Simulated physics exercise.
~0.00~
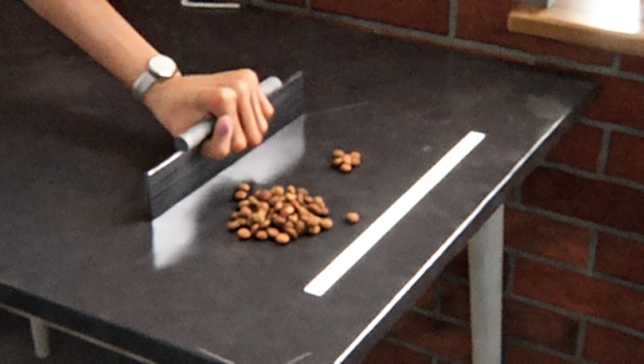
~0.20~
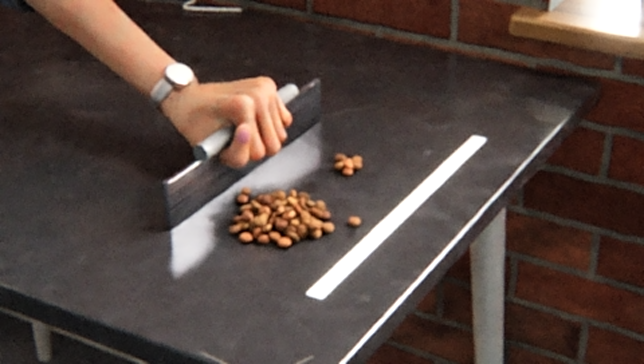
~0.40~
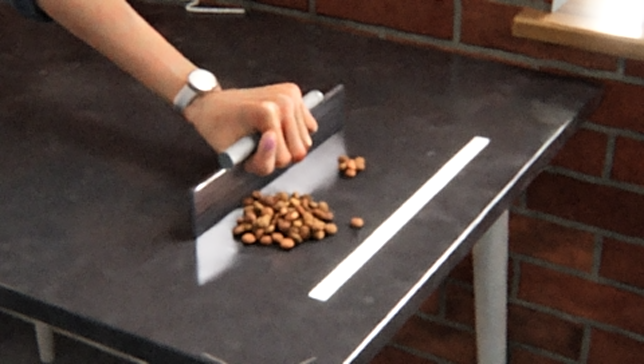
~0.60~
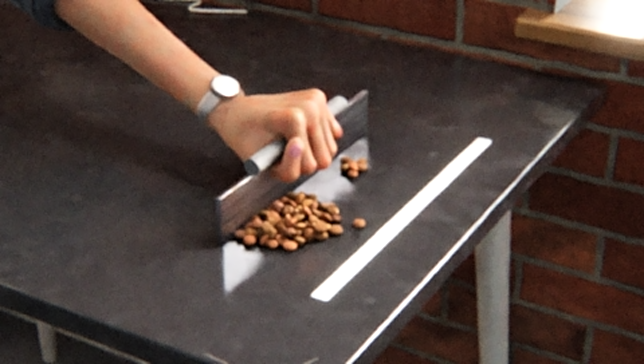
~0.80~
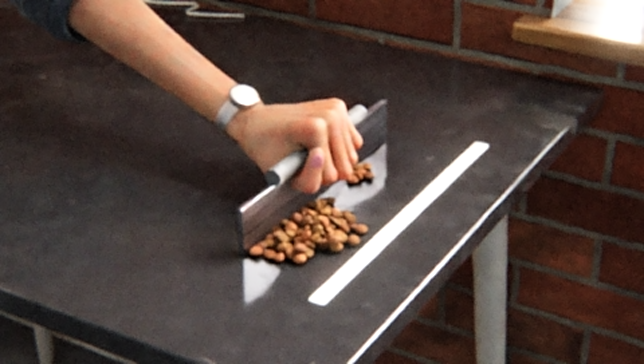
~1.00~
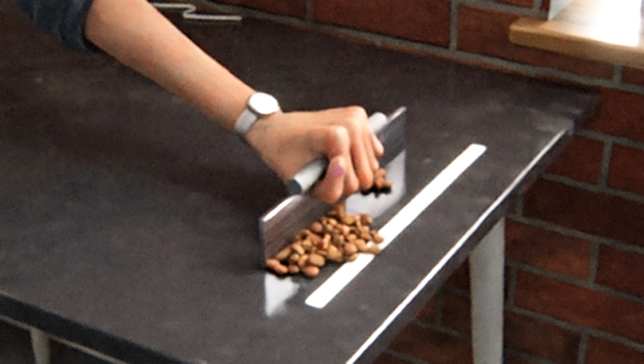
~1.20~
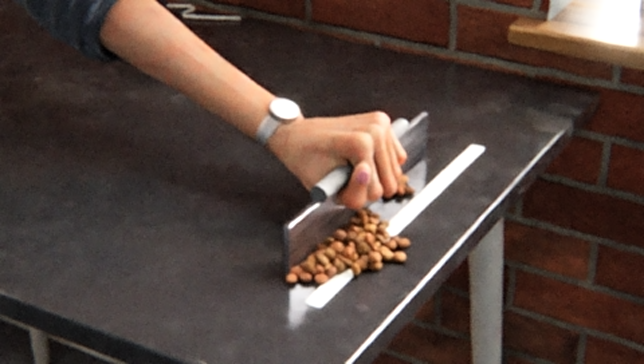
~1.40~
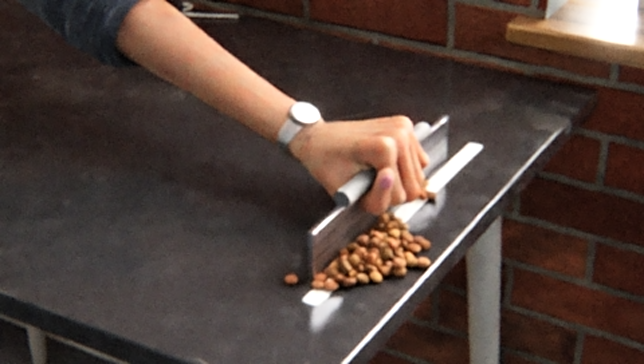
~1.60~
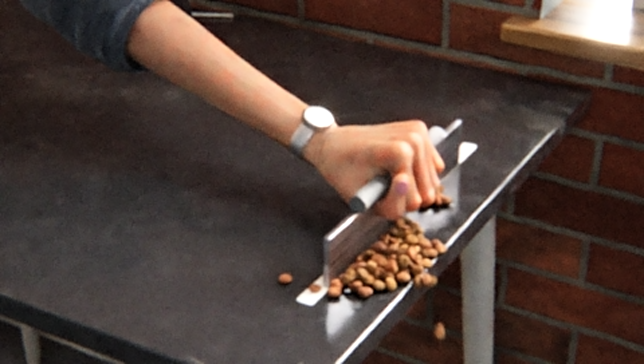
A hand gripping a metal scraper swept steadily right across a dark table, pushing a big pile of small brown nuggets and then a smaller cluster onto the white tape, where it stopped as a few from the nearer pile dropped off the edge.
